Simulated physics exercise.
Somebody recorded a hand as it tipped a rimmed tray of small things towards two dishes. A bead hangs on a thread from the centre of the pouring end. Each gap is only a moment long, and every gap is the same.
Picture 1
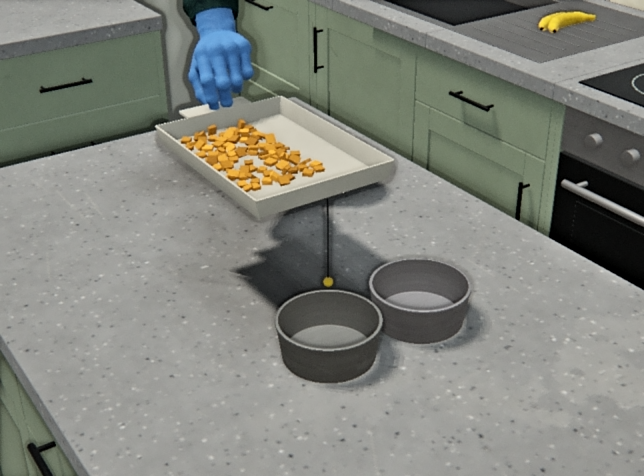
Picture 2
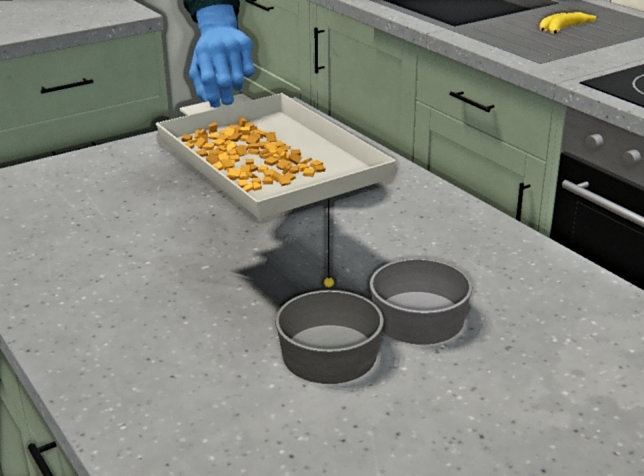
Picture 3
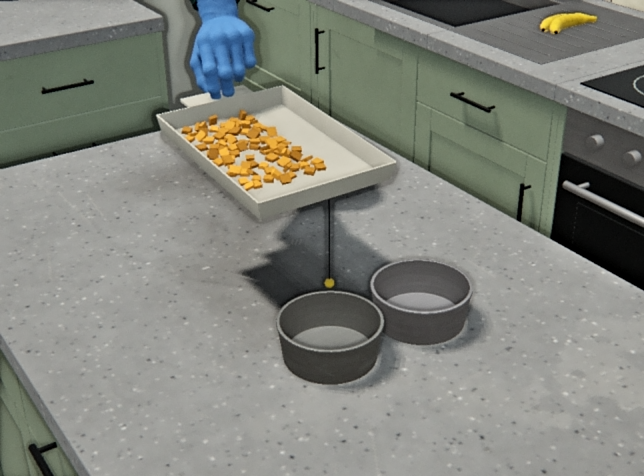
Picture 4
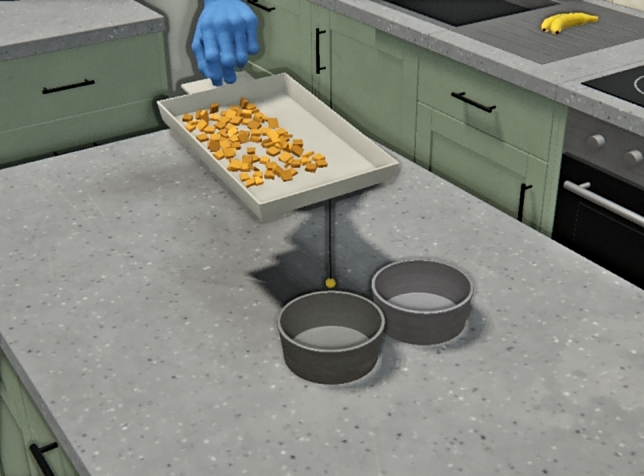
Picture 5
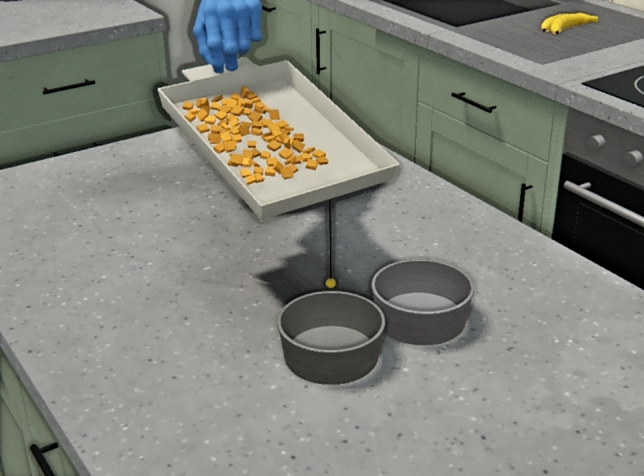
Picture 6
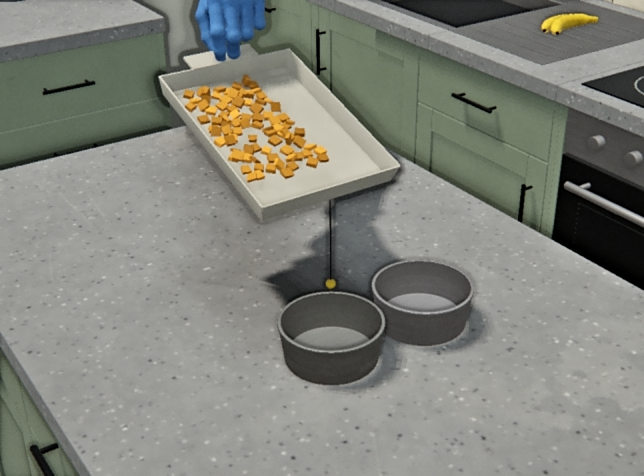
The video shows a blue-gloved hand holding the far end of a pale rimmed tray of small orange pieces above two grey dishes, gradually raising that end so the tray slants down toward the dishes, while the bead hangs nearly still.
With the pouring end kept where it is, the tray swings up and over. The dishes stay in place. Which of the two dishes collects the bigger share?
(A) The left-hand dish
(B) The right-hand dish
Option A: The left-hand dish.
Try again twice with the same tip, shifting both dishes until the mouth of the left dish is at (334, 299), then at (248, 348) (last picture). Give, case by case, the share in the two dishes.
First case 30 in a hundred, second case 70 in a hundred.
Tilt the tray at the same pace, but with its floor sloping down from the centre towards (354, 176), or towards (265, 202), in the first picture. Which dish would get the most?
In turn: The right dish; the dish on the left.
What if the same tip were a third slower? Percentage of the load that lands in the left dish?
That works out at some 70 per cent.
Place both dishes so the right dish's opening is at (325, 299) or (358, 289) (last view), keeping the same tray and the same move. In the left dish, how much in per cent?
The first position comes out at 0 per cent, the other at 10 per cent.
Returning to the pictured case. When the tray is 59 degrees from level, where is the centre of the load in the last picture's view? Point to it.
The middle of the pieces sits at roughly (317, 182).
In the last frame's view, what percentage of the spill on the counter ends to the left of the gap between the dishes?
Estimate: About 50 in every hundred.
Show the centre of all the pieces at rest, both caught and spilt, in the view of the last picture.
The centre comes to rest near (349, 353).
Just after the last frame, tray tipped steeply; almost all on the tray; just a few in the air.
A moment on, tray tipped right over; almost all on the tray; about a tenth in the left dish; just a few in the right dish; just a few outside both.
Further on, tray tipped past a quarter turn; roughly two thirds in the left dish; roughly a quarter in the right dish; about a tenth outside both.
When it is over, tray tipped past a quarter turn; roughly two thirds in the left dish; roughly a quarter in the right dish; about a tenth outside both.
